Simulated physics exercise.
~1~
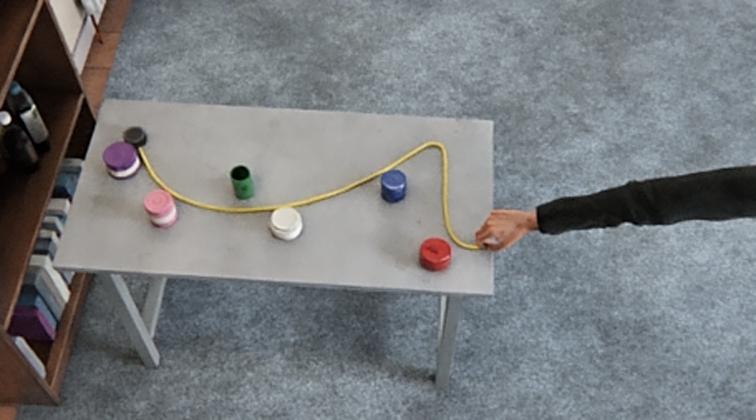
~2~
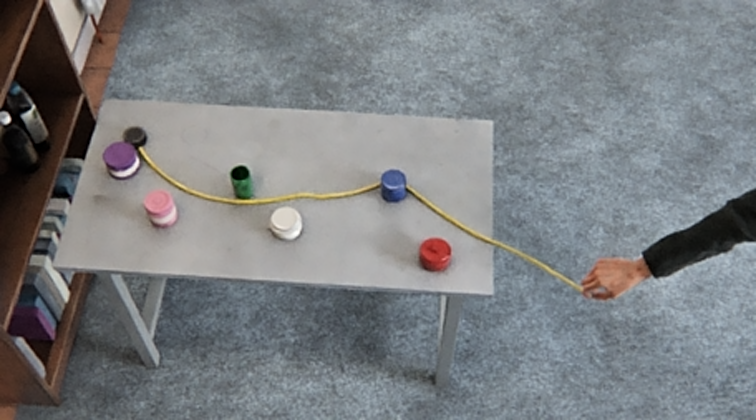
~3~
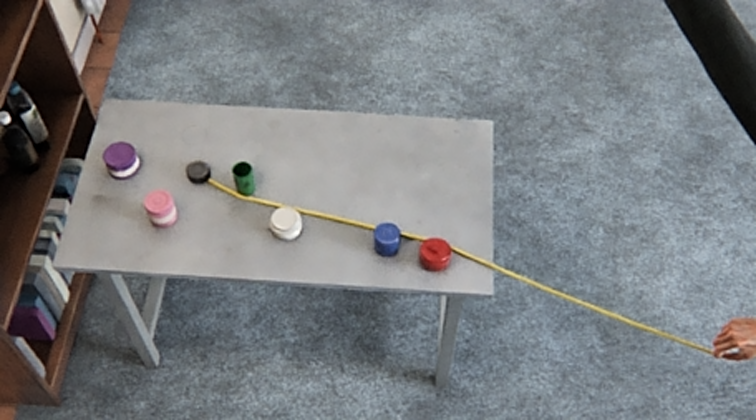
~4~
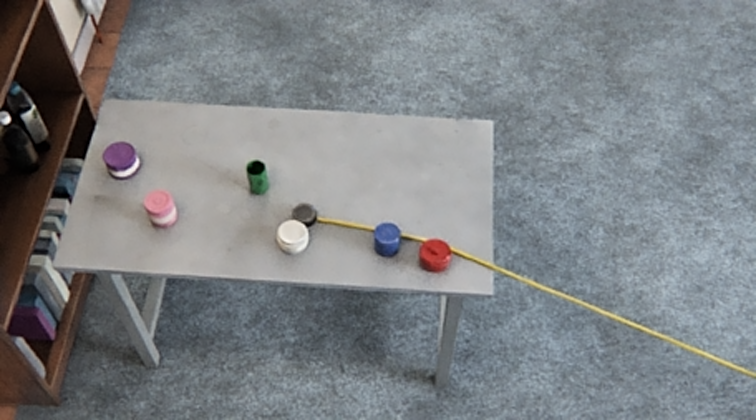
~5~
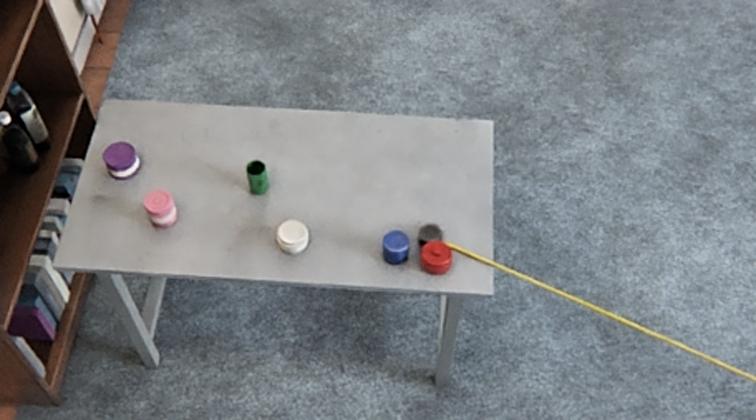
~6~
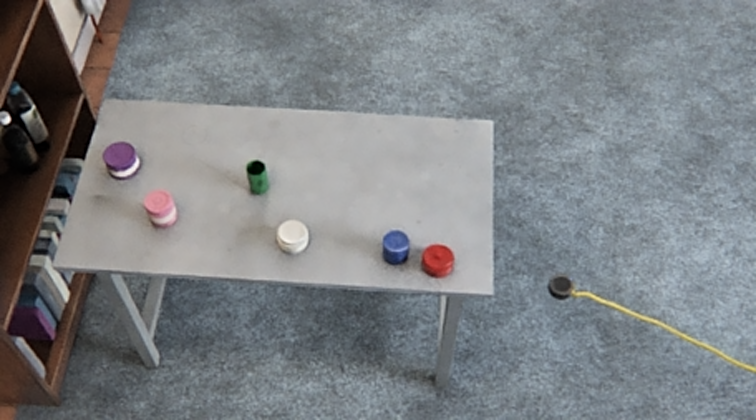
A black cable reel on a yellow lead sits at the far left of a grey table, seen from above at a slant, near a purple tin and a pink tin, with a green mug, white jar, blue tub and red pot farther right. A hand at the right draws the lead taut, and the blue tub shifts toward the red pot. The reel slides right and down, nudging the green mug and white jar slightly. It passes between the blue tub and red pot, moving both a little, then leaves the tabletop at the right, while both tins stay put.
